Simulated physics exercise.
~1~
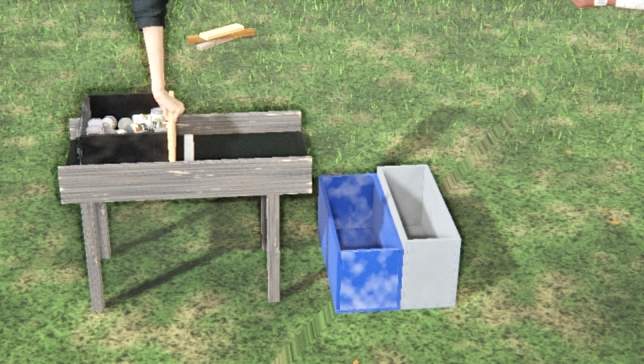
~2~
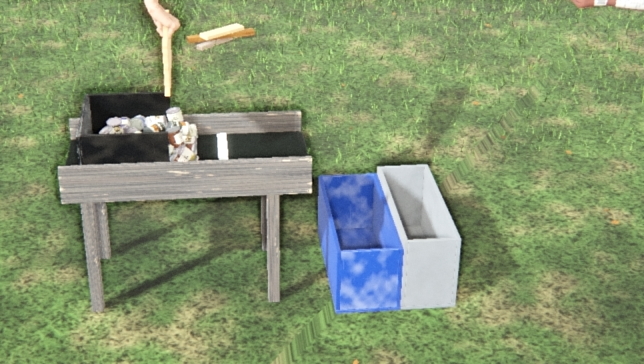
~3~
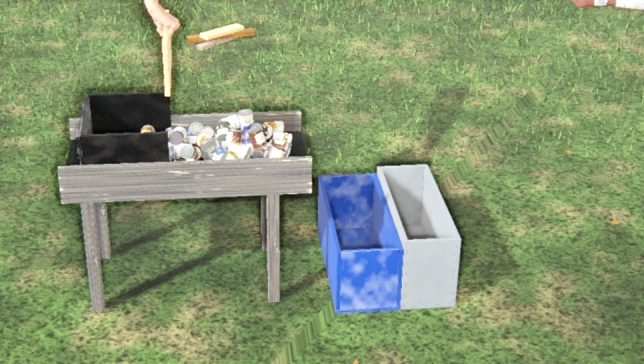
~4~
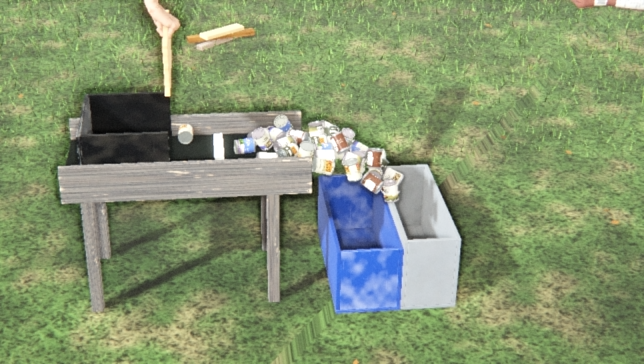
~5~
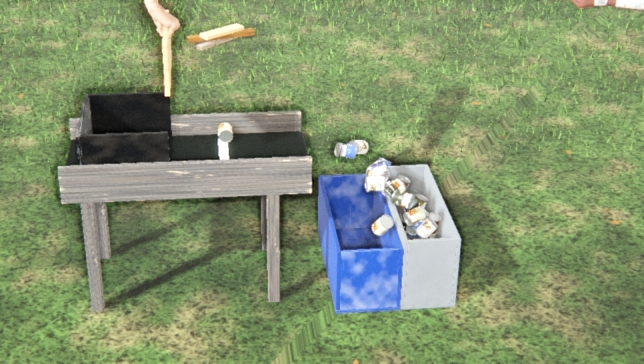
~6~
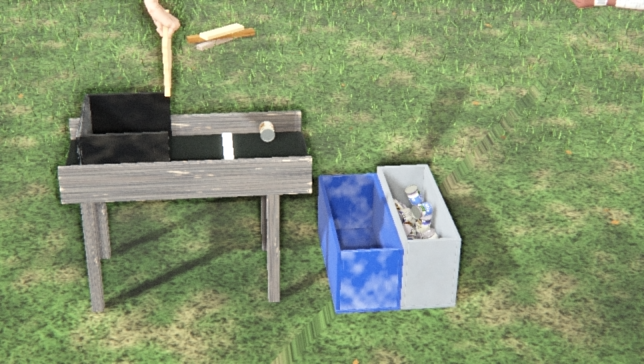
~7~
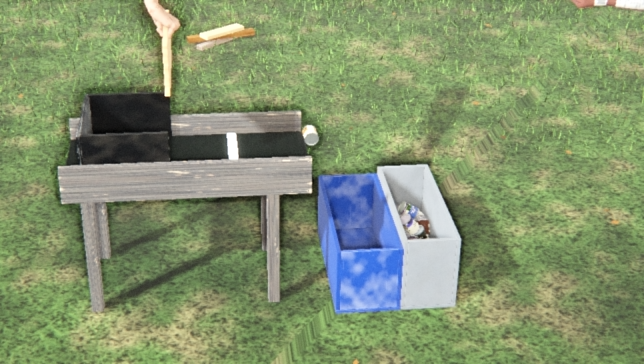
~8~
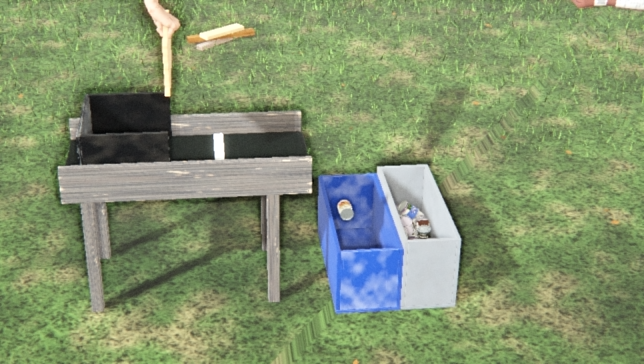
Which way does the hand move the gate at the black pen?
The hand moves the gate upward, lifting it clear so the tins can come out of the pen.
